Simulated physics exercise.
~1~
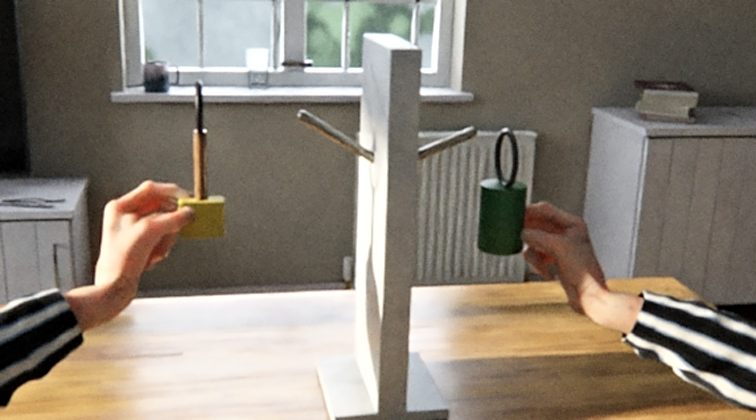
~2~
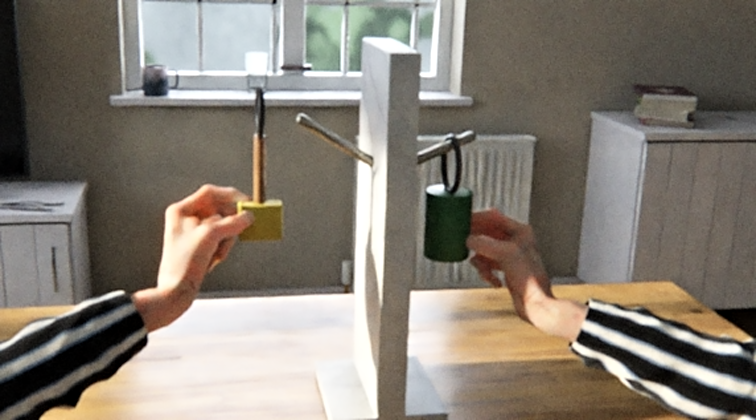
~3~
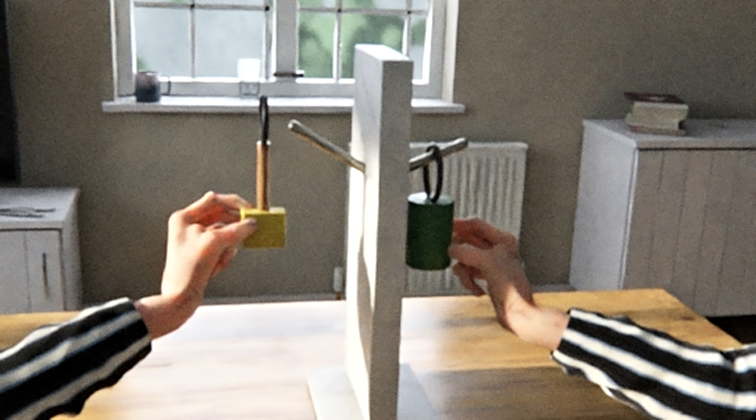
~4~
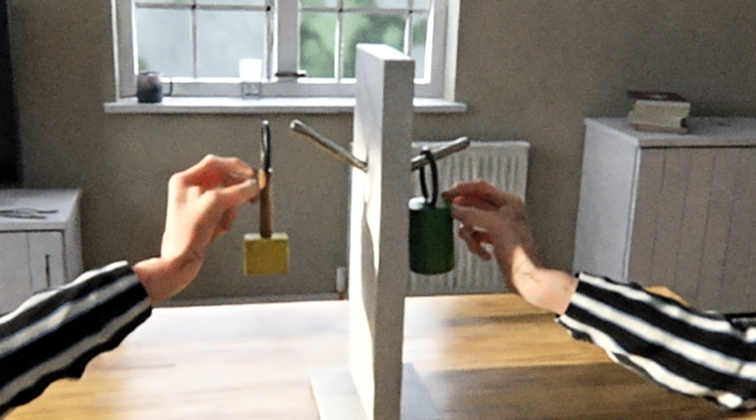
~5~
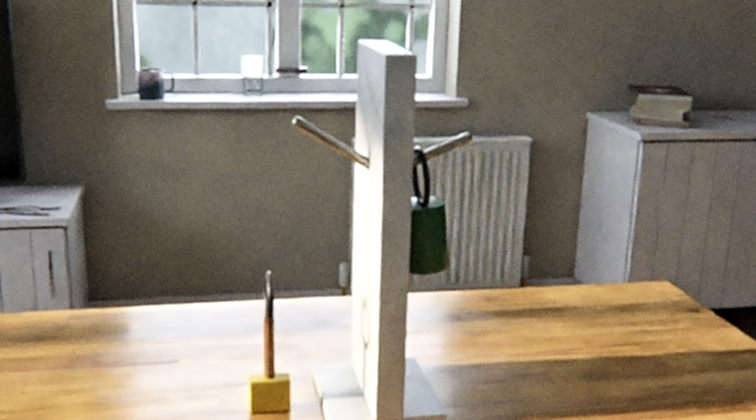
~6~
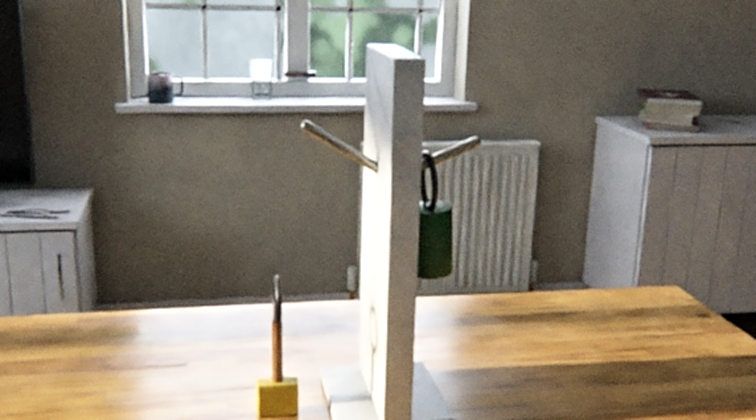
Two hands in striped sleeves brought a yellow brush and a green lantern in toward a white stand with two pegs, then let go and drew back; the lantern tilted slightly and stayed hanging on the right peg, while the brush dropped below the left one.
